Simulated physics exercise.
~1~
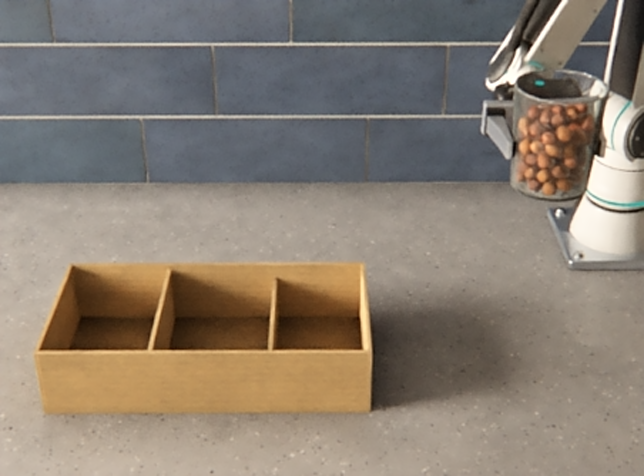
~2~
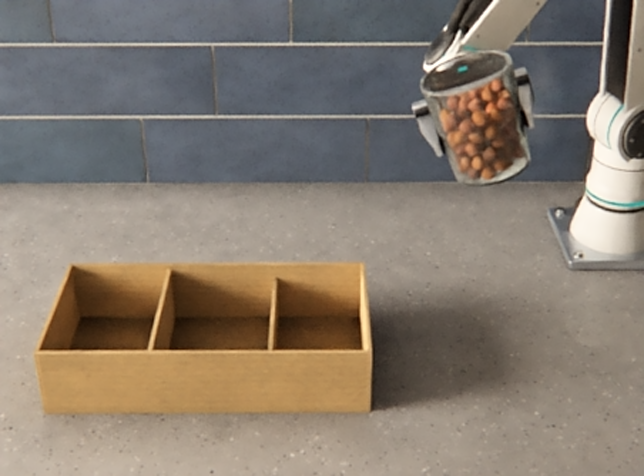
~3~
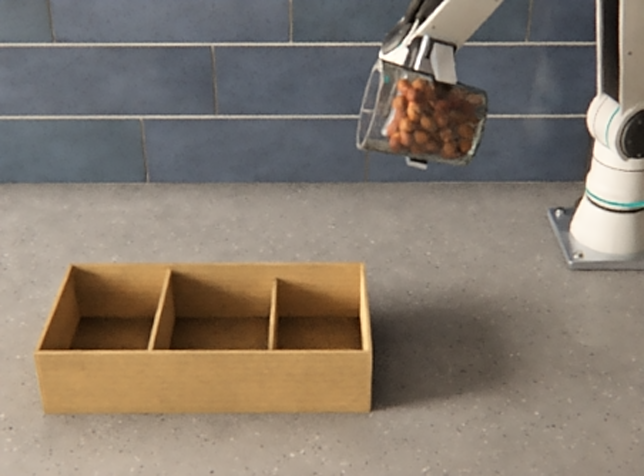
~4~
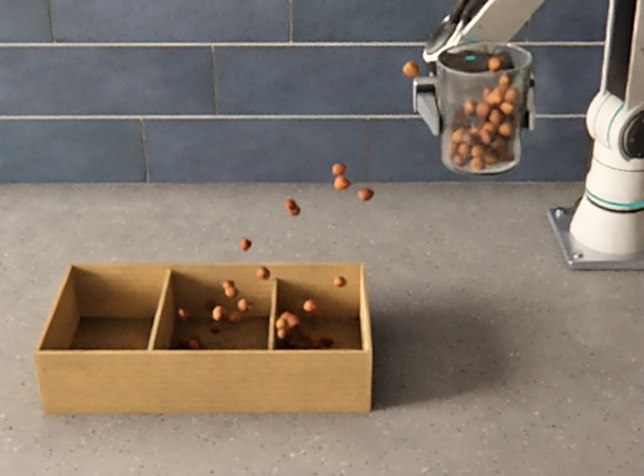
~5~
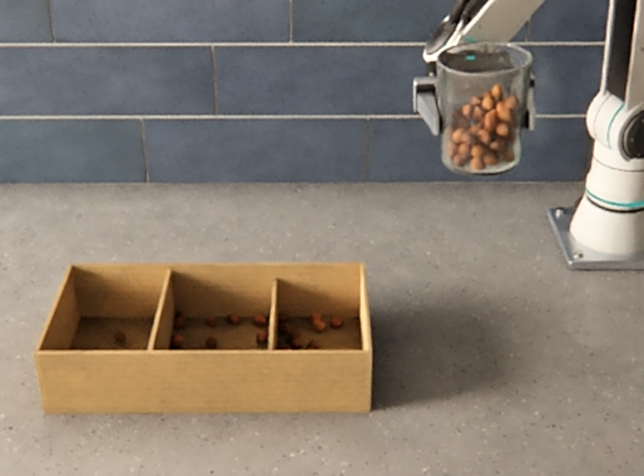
The video shows a robotic arm moving a clear beaker of hazelnuts left and tipping it toward a three-part wooden box, then turning it upright as nuts fall, mostly into the right and middle compartments, leaving many nuts still in the beaker.
